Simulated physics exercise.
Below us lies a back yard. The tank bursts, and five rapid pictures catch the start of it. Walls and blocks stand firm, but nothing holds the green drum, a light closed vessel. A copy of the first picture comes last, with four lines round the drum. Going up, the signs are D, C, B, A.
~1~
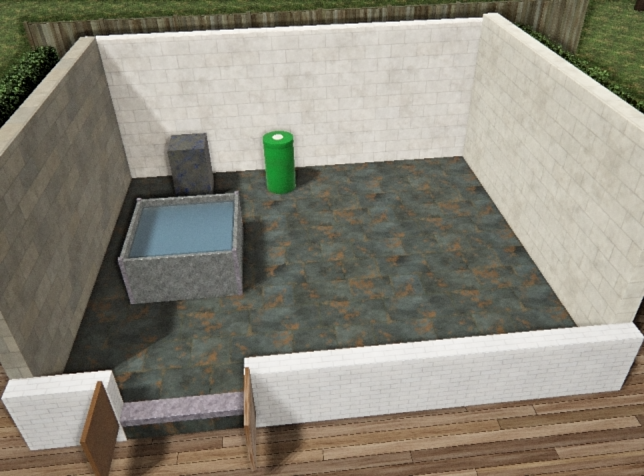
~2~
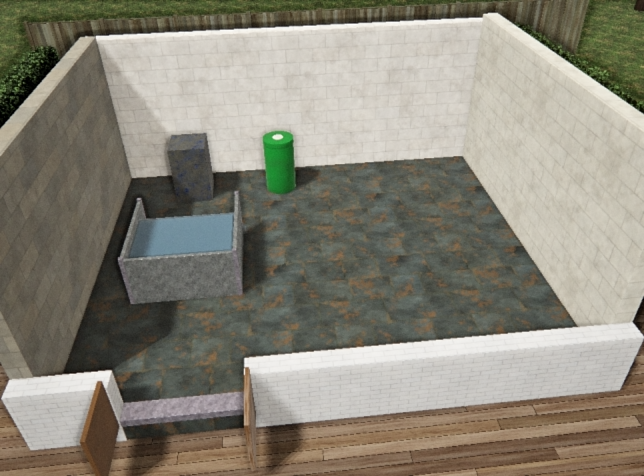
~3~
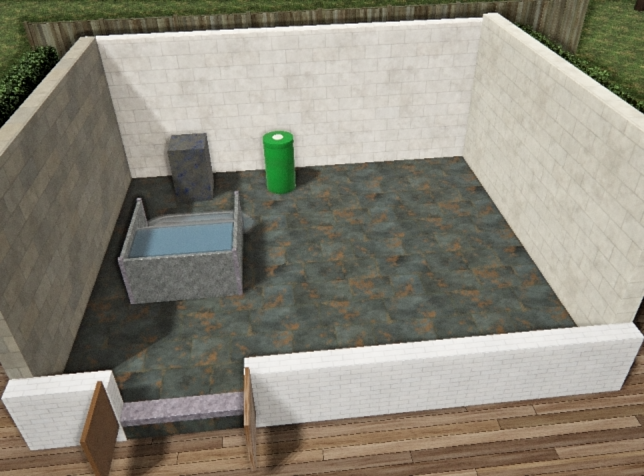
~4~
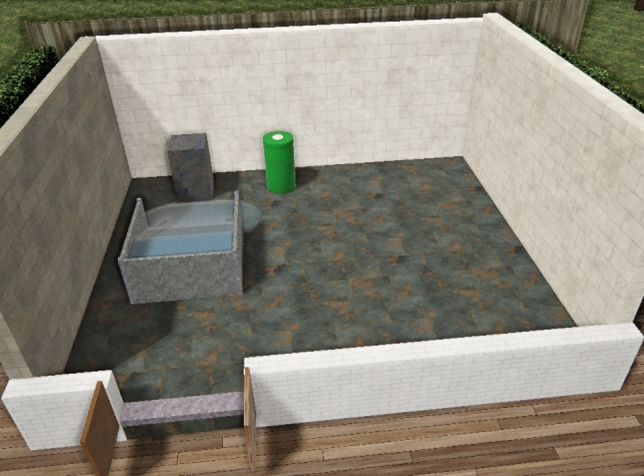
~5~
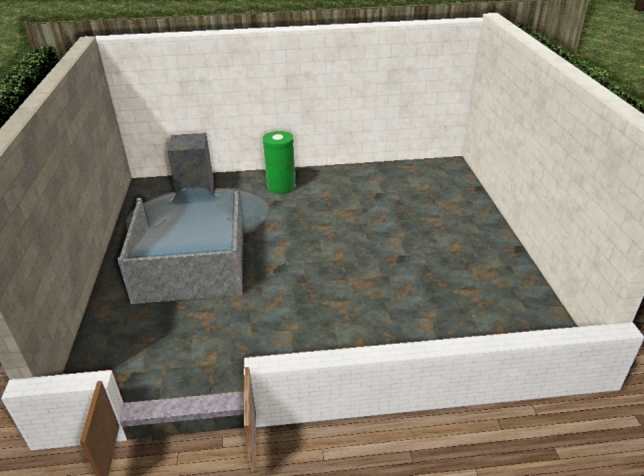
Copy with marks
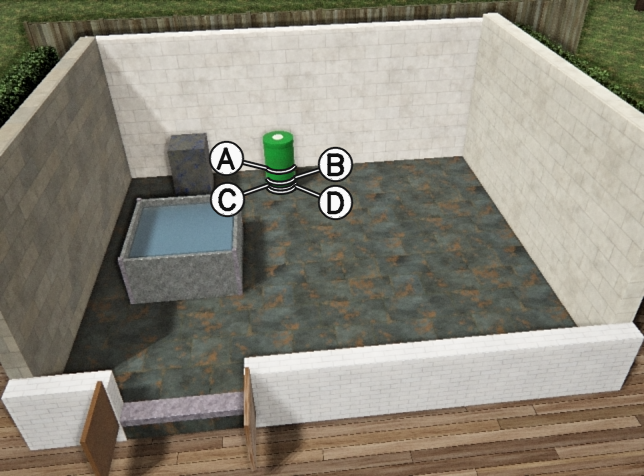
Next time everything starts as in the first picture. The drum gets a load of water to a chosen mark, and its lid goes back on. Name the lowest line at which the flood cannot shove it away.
Use mark A.
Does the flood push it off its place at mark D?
Yes.
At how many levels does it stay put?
One of the four.
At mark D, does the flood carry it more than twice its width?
Yes.
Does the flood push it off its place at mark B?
Yes, that goes wrong.
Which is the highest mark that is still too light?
That would be B.
In white, A at (281, 172); B at (281, 183); C at (282, 189); D at (282, 192); from the bottom up D, C, B, A.
If A is chosen, it does not move.
If B is chosen, it is pushed about its own width away.
If C is chosen, it is pushed about 4 times its own width away.
If D is chosen, it is pushed about 7 times its own width away.
